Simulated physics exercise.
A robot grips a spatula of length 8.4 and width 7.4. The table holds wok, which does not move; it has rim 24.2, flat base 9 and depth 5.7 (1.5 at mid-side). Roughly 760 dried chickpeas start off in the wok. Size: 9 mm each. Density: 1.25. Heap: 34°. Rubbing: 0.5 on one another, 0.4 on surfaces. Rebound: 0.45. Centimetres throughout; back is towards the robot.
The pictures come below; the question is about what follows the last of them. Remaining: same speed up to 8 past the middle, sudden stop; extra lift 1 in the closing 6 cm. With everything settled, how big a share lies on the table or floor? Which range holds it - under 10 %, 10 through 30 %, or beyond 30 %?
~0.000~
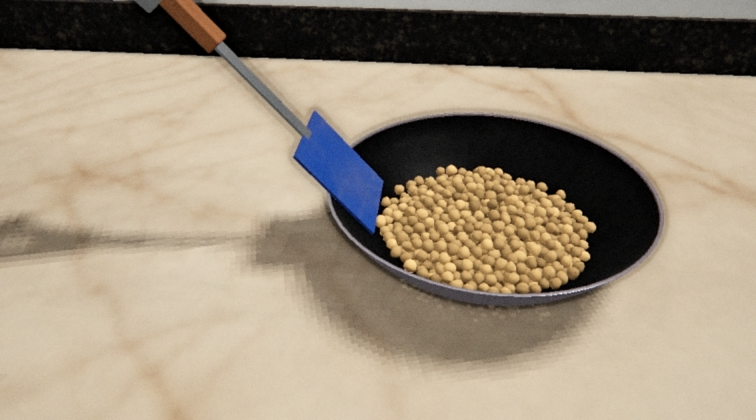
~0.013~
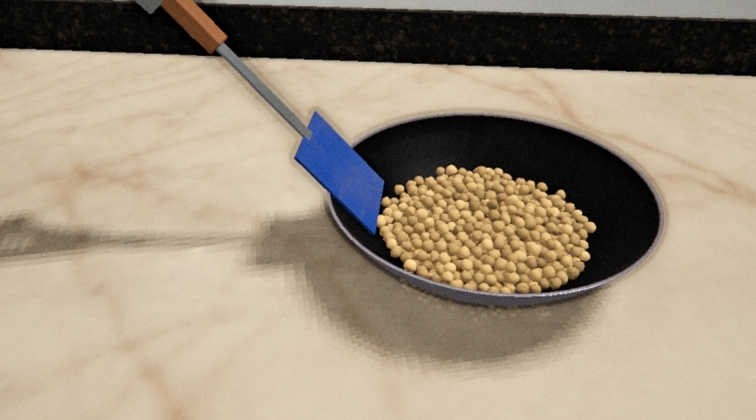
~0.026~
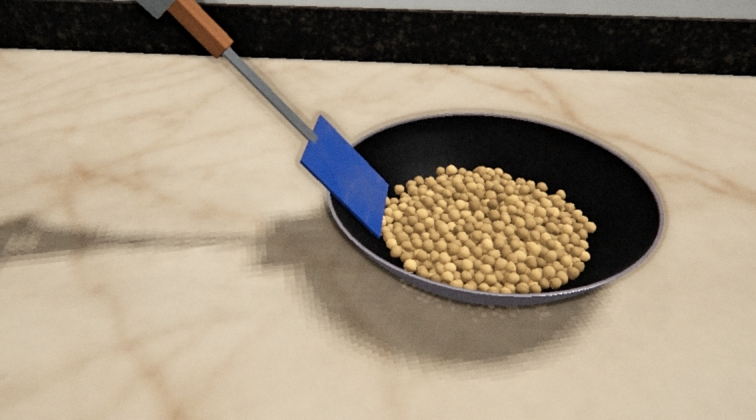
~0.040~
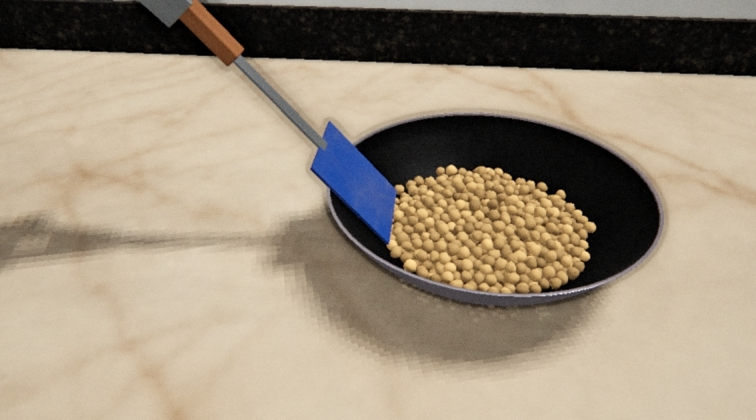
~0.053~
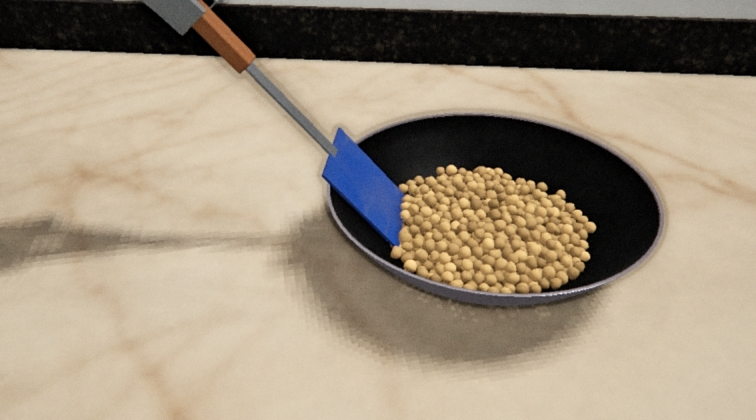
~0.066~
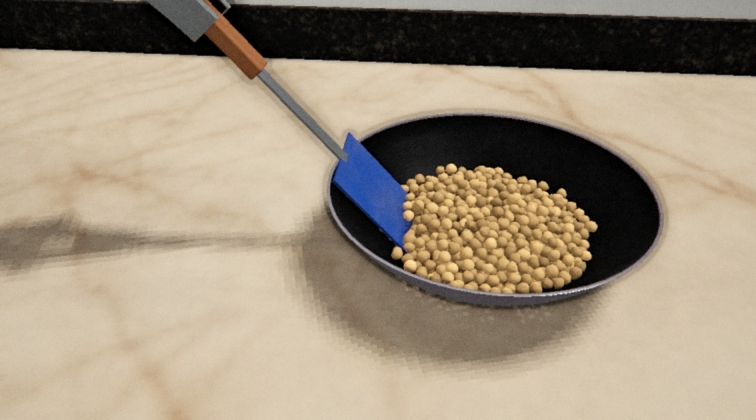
The range 10 through 30 % holds it.
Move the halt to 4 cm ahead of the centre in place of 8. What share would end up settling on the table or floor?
With that change, I'd expect about 0 per cent.
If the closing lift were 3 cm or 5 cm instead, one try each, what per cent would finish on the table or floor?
25 and 15 per cent.
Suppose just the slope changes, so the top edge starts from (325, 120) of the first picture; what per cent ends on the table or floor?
Some 25 per cent.
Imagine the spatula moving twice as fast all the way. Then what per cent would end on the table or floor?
It would be roughly 40 percent.
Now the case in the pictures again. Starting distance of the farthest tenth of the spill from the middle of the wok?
That works out to near 30 cm.
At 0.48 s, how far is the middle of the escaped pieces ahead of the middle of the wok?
Roughly 16 cm.
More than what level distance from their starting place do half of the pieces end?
5 cm.
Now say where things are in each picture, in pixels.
The spatula top edge at (305, 132), sloping 49°; upper third of the load around (484, 220), from x 380 to 590, top at y 170; 757 in the wok, in the first frame.
The spatula top edge at (306, 133), sloping 49°; upper third of the load around (484, 220), from x 380 to 590, top at y 170, in the second frame.
The spatula top edge at (311, 137), sloping 49°; upper third of the load around (484, 220), from x 380 to 590, top at y 170, in the third frame.
The spatula top edge at (321, 143), sloping 49°; upper third of the load around (485, 221), from x 385 to 590, top at y 170, in the fourth frame.
The spatula top edge at (331, 150), sloping 49°; upper third of the load around (484, 220), from x 385 to 590, top at y 170, in the fifth frame.
The spatula top edge at (341, 155), sloping 49°; upper third of the load around (485, 219), from x 385 to 590, top at y 170; 757 in the wok, in the sixth frame.
After 0.15 s, sloping 49°, highest piece 4 above the table; 757 in the wok.
After 0.24 s, sloping 49°, highest piece 6 above the table; 757 in the wok.
After 0.48 s, sloping 49°, highest piece 7 above the table; 597 in the wok, 146 on the table or floor, 14 on the blade or in flight.
After 1.53 s, sloping 49°, highest piece 6 above the table; 596 in the wok, 161 on the table or floor.
In the end, 596 in the wok, 161 on the table or floor. That is 21 % on the table or floor.
